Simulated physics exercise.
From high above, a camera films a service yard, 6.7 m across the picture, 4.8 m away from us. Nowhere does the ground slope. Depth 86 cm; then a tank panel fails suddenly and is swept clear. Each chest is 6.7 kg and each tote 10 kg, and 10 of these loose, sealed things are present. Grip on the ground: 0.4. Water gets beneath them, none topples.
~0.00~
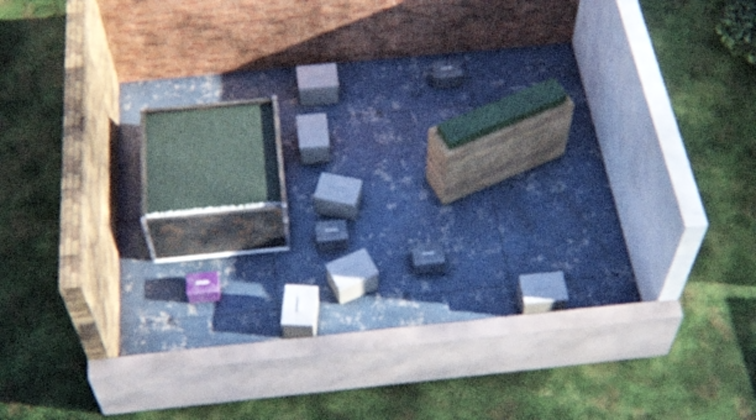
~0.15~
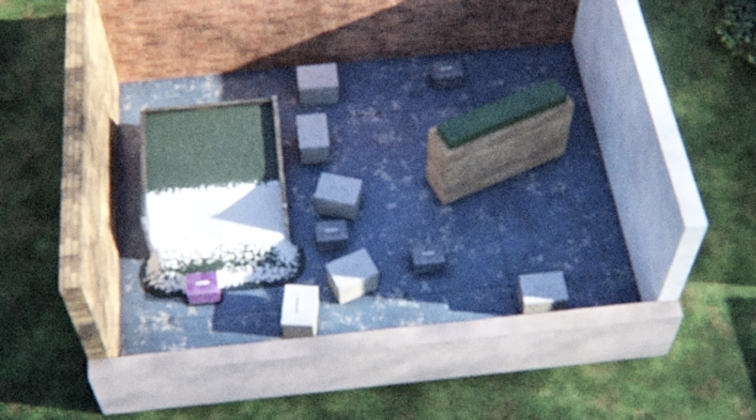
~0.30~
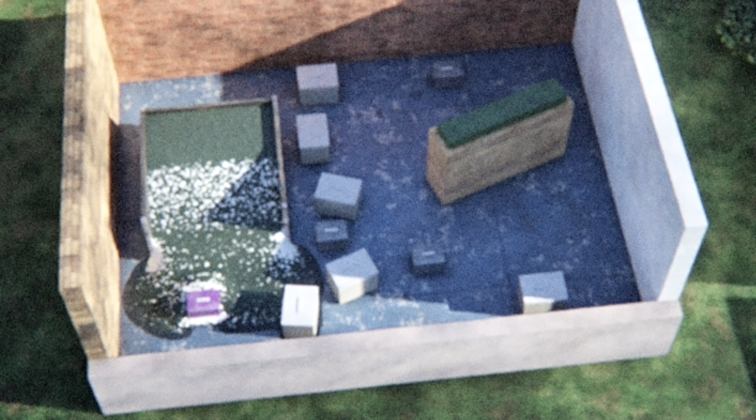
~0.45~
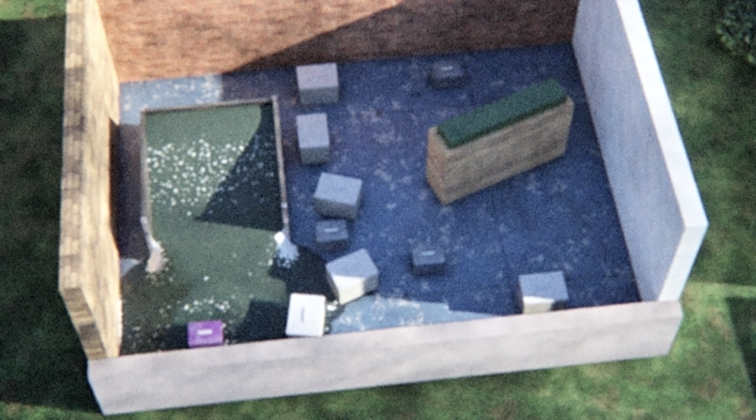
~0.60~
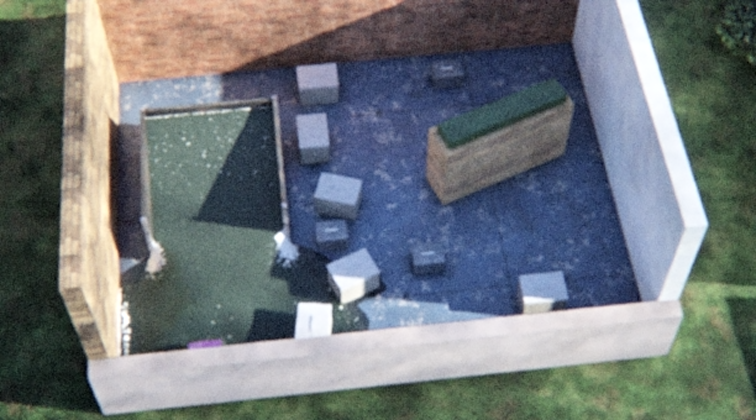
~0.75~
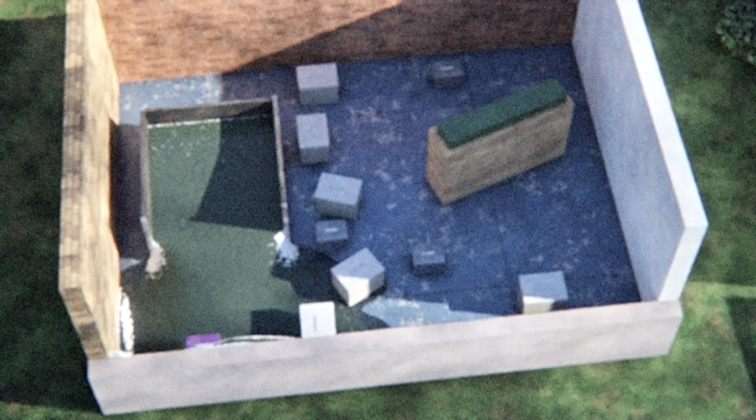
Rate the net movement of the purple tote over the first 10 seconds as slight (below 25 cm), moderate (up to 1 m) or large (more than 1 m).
Large.
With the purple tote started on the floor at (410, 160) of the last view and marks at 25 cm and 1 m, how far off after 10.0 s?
Short answer: It goes only partway.
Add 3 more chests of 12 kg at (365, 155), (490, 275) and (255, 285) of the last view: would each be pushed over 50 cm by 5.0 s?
In that order: Short of it, past it, past it.
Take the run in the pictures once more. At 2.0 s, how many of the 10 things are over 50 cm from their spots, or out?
I count 3 of them.
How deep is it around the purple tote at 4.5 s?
Close to 10 centimetres.
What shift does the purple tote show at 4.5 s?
Displacement near 150 cm.
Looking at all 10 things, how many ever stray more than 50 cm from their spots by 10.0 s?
The total is 9.
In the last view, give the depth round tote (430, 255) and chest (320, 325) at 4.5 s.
About 14 and 19 cm.
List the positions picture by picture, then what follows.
The purple tote at (202, 283), on the bottom; 3.0 m2 under water; 0 of 10 have shifted, in the first picture.
The purple tote at (202, 283), on the bottom; water covers 4.1 m2; 0 of 10 have shifted, in the second picture.
The purple tote at (203, 300) rests on the ground, 26 cm from its start; 5.6 m2 under water; 1 of 10 have shifted, in the third picture.
The purple tote at (205, 333) rests on the ground, 73 cm from its start; water covers 7.1 m2; 2 of 10 have shifted, in the fourth picture.
The purple tote at (205, 352) floats, 100 cm from its start; 7.7 m2 under water; 2 of 10 have shifted, in the fifth picture.
The purple tote at (203, 346), afloat, 100 cm from its start; water covers 8.1 m2; 3 of 10 have shifted, in the sixth picture.
After 2.0 s the purple tote is near (149, 328), 1.0 m from its start, afloat; 3 afloat.
After 4.5 s the purple tote is near (132, 207), 1.5 m from its start, afloat; 4 afloat.
After 7.0 s the purple tote is near (135, 112), 3.0 m from its start, aground; 5 afloat.
After 10.0 s the purple tote is near (135, 107), 3.1 m from its start, aground; 8 afloat.
